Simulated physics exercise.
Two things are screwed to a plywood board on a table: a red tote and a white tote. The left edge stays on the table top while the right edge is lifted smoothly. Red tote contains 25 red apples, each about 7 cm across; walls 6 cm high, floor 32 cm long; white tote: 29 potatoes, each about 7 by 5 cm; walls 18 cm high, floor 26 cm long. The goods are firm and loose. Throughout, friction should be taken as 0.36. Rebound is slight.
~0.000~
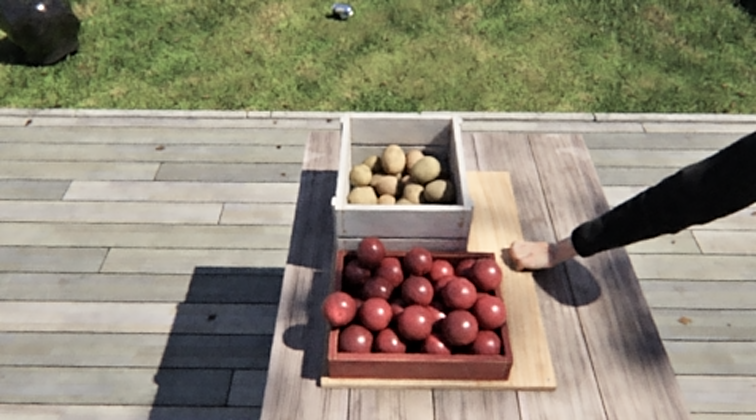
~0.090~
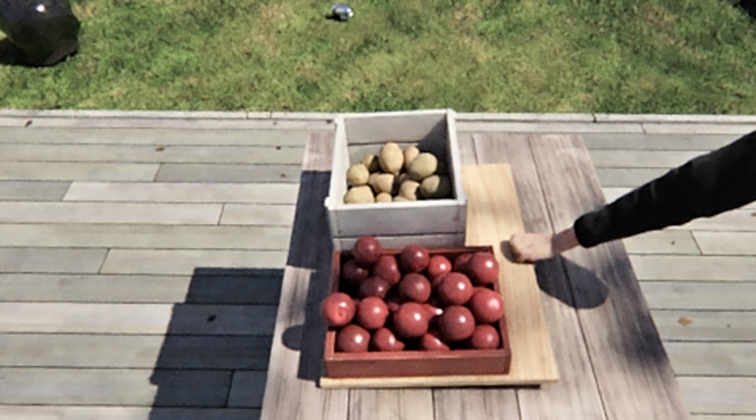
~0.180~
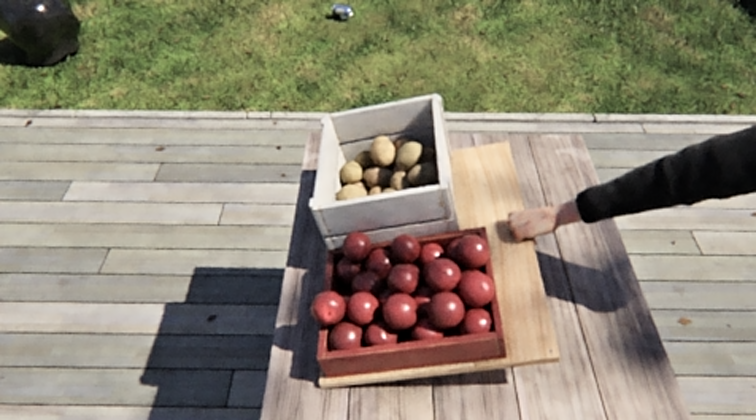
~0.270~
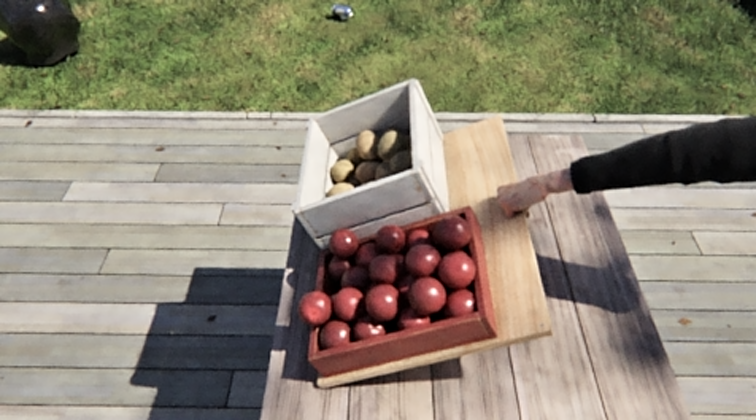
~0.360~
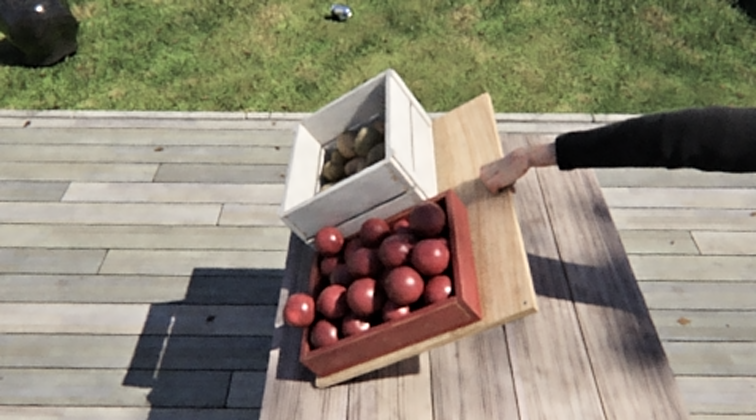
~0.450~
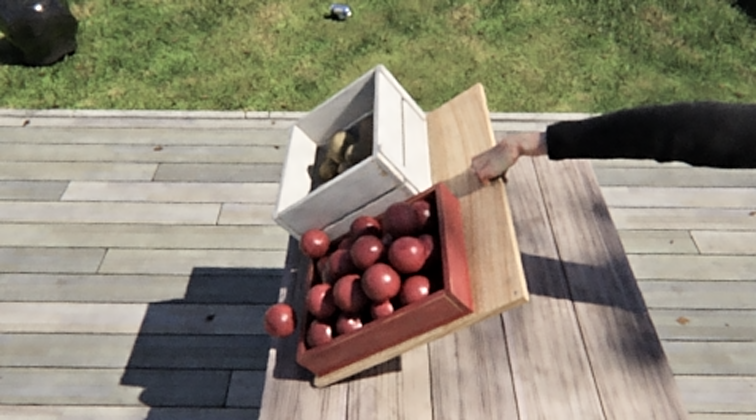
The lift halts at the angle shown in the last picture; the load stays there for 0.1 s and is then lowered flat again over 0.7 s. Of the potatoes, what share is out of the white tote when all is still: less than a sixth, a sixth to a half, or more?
Over five sixths remain.
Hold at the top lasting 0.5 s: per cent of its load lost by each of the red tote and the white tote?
That would cost red tote 40 per cent of its load and white tote 0 per cent.
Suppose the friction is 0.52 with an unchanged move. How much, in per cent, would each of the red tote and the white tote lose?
Then the red tote sheds 30 per cent, while the white tote sheds 0 per cent.
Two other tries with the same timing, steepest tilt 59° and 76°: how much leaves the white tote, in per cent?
Roughly 10 per cent, then roughly 30 per cent.
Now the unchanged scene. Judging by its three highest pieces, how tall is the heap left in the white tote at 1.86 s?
I'd say some 13 cm high.
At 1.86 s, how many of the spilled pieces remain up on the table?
About 0 of them.
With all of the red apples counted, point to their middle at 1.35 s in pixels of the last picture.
At about (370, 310) in pixels.
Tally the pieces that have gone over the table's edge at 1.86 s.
Around 8.
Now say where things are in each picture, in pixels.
In the first frame (we follow the rim corner now nearest the camera), white tote at (465, 208); red tote at (506, 359); tilt 0°; nothing out yet.
White tote at (458, 202); red tote at (504, 352); tilt 4°, in the second frame.
White tote at (440, 187); red tote at (496, 335); tilt 13°, in the third frame.
White tote at (413, 171); red tote at (478, 315); tilt 25°, in the fourth frame.
White tote at (385, 161); red tote at (456, 299); tilt 34°, in the fifth frame.
White tote at (373, 157); red tote at (445, 292); tilt 38°; 1 out, the lowest apple at (281, 321), in the sixth frame.
After 0.67 s, tilt 35°; 4 of 25 out of the red tote and 0 of 29 out of the white tote.
After 0.96 s, tilt 14°; 8 of 25 out of the red tote and 0 of 29 out of the white tote.
After 1.35 s, tilt 0°; 8 of 25 out of the red tote and 0 of 29 out of the white tote.
Final count (at 1.86 s), 8 of 25 out of the red tote and 0 of 29 out of the white tote. Asked share, 0 of 29, 0 per cent.
